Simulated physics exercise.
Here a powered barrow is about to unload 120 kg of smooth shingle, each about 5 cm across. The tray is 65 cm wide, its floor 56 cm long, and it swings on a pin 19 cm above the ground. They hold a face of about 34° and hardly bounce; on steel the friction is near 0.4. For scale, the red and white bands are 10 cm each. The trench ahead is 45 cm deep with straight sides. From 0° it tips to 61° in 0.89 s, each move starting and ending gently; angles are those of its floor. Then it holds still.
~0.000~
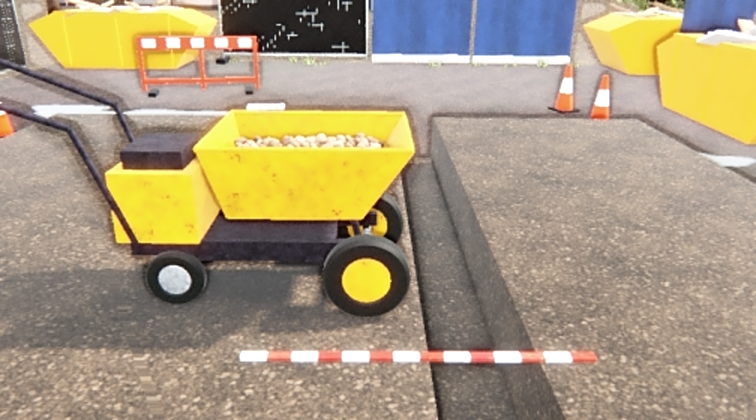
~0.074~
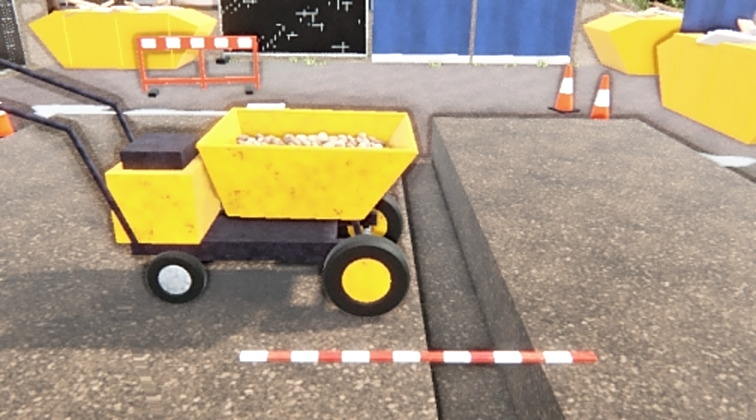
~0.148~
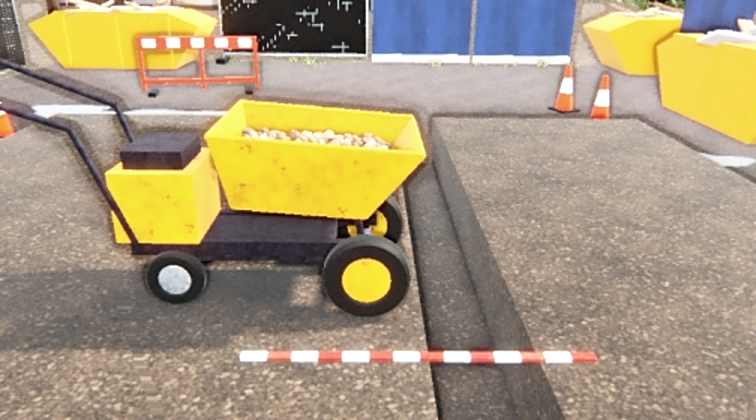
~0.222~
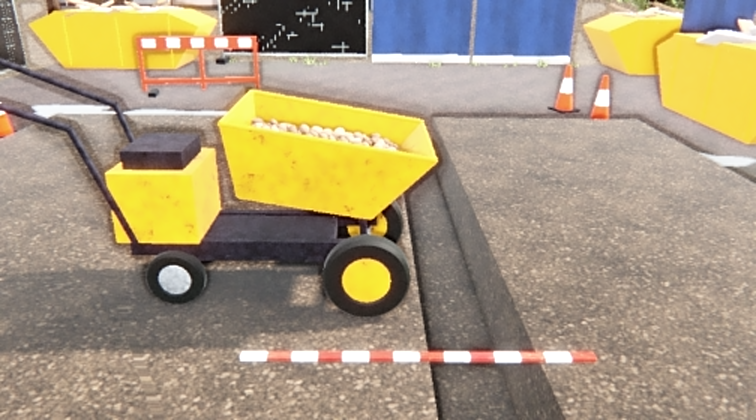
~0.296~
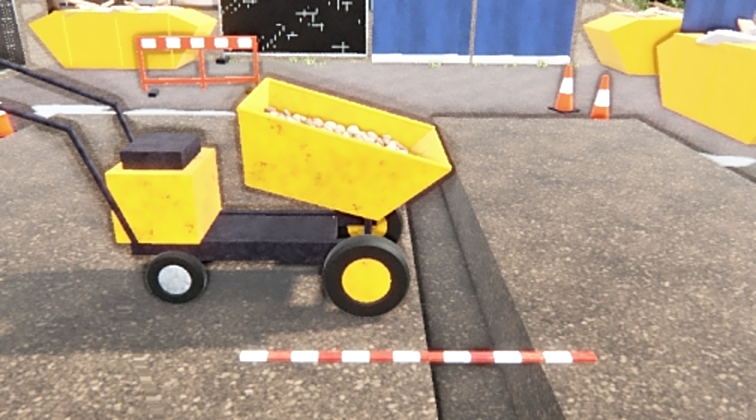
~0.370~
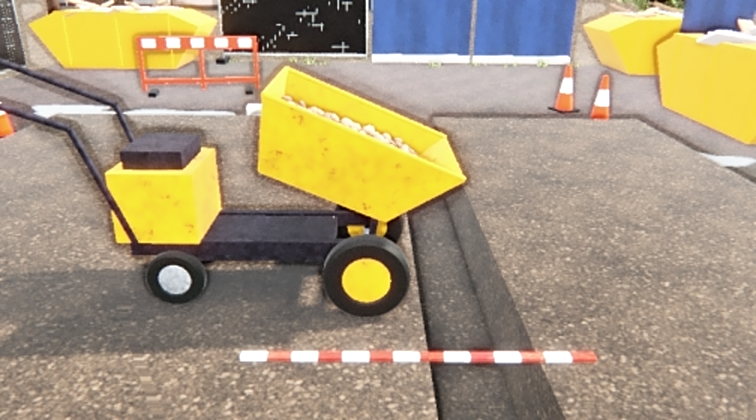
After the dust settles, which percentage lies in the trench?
About 22 per cent.
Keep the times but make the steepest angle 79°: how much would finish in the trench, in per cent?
Then about 25 per cent.
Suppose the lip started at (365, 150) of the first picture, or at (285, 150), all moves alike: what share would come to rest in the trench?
About 50 and 60 per cent.
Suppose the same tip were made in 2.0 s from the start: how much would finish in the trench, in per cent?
Then about 30 per cent.
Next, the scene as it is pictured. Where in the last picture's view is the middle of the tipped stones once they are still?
Their middle is at about (541, 281).
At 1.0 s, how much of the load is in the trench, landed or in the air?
Some 0 per cent.
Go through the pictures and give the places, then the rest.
Lip at (413, 152), floor tilted 0°, highest stones at (314, 142), in the first picture.
Lip at (416, 153), floor tilted 1°, highest stones at (315, 141); the stones move at 0.2 m/s on average, in the second picture.
The tray is at 5°, its lip at (424, 156); the top of the load is at (296, 137); the stones move at 0.5 m/s on average, in the third picture.
The tray is at 9°, its lip at (436, 161); the top of the load is at (271, 129); the stones move at 0.7 m/s on average, in the fourth picture.
The tray is at 16°, its lip at (450, 169); the top of the load is at (276, 117); the stones move at 0.8 m/s on average, in the fifth picture.
The tray is at 23°, its lip at (464, 180); the top of the load is at (289, 107); the stones move at 0.9 m/s on average, in the sixth picture.
After 0.7 s the floor is at 52°; 100 % in the tray; the foremost stones are at (474, 212).
After 1.0 s the floor is at 61°; 88 % in the tray, 2 % in the trench, 10 % past the trench; the foremost stones are at (545, 264).
After 1.3 s the floor is at 61°; 52 % in the tray, 4 % in the trench, 44 % past the trench; the foremost stones are at (644, 277).
After 3.3 s the floor is at 61°; 27 % in the tray, 22 % in the trench, 51 % past the trench; the foremost stones are at (755, 266).
